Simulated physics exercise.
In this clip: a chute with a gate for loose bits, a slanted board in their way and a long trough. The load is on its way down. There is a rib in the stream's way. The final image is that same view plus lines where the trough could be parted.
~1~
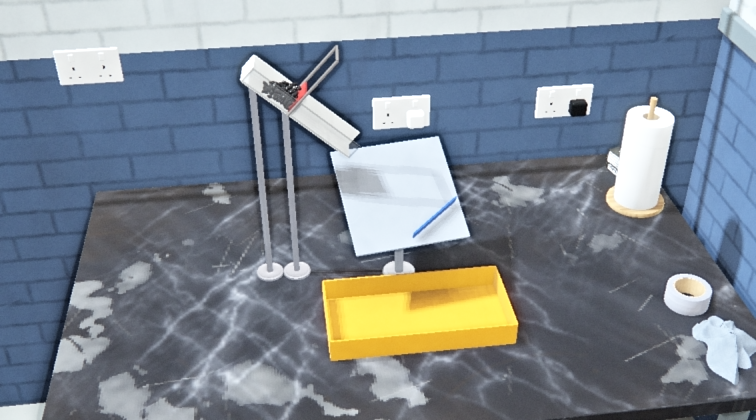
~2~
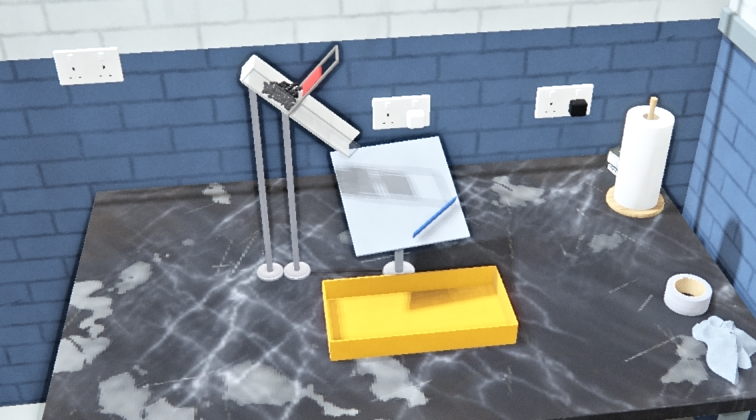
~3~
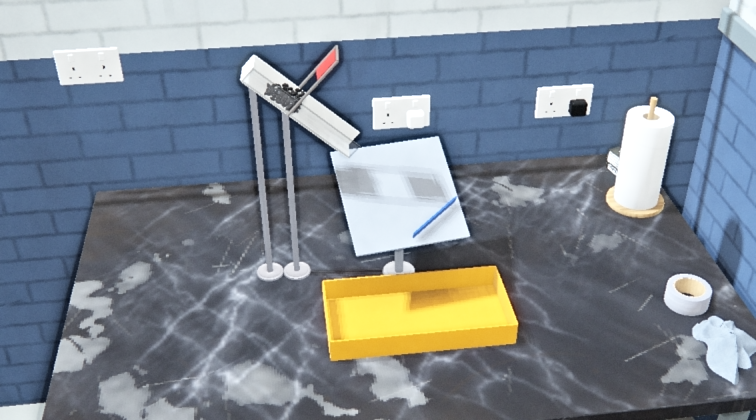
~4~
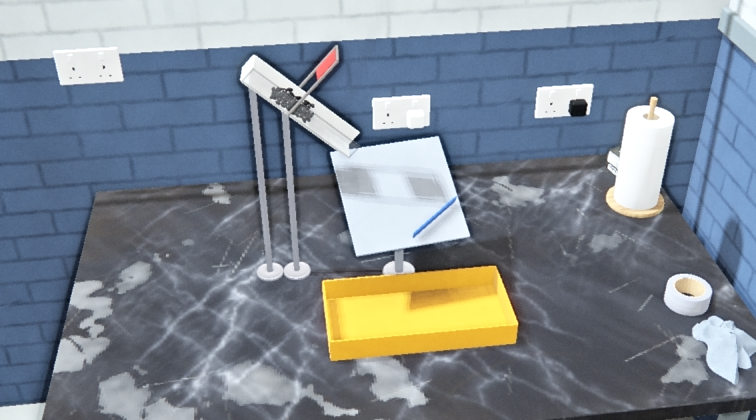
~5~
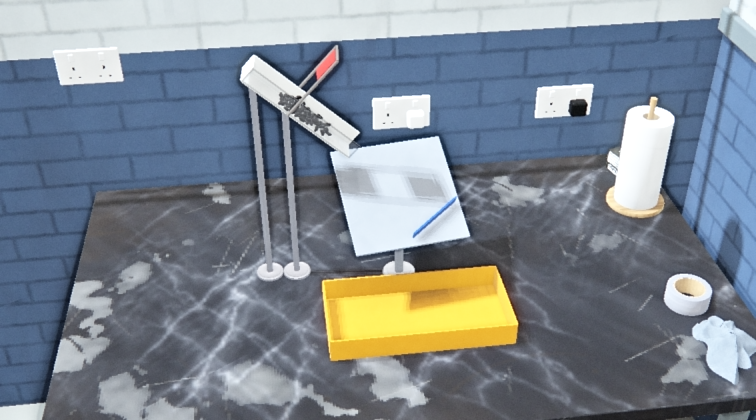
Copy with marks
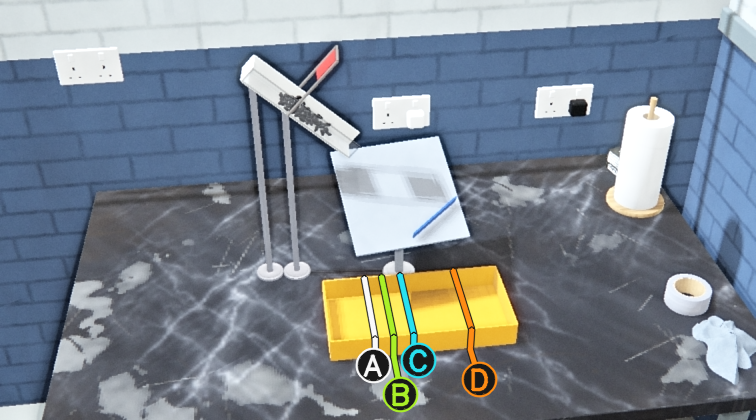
Black beans slide down a raised sloping chute toward the right after its gate opens.
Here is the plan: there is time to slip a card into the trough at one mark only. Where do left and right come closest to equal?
C beats the others.
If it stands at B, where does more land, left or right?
More lands on the right.
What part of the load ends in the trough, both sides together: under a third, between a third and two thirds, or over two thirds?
About that: Between a third and two thirds.
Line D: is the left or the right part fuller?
More lands on the left.
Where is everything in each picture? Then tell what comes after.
In the first picture, load behind the gate at (280, 93), black beans; lip of the chute at (349, 151), sloping fairly steeply.
In the second picture, middle of the board at (399, 194), tilted fairly steeply; middle of its low edge at (414, 246); of its high edge at (385, 144).
In the third picture, front corners of the trough at (330, 341) and (517, 324), empty; front of the load at (298, 105).
In the fourth picture, middle of the load at (291, 103); its front at (309, 117), about a third of the way to the lip; rib from (457, 196) to (414, 233).
In the fifth picture, middle of the load at (300, 111); its front at (329, 134), about two thirds of the way to the lip.
On the marked copy, line A crosses the front rim at (375, 337); line B crosses the front rim at (393, 336); line C crosses the front rim at (413, 334); line D crosses the front rim at (471, 328).
With A, of what is caught, none on the left of the divider, all on the right.
With B, of what is caught, a stray few on the left of the divider, nearly all on the right.
With C, of what is caught, about a third on the left of the divider, about two thirds on the right.
With D, of what is caught, nearly all on the left of the divider, a stray few on the right.
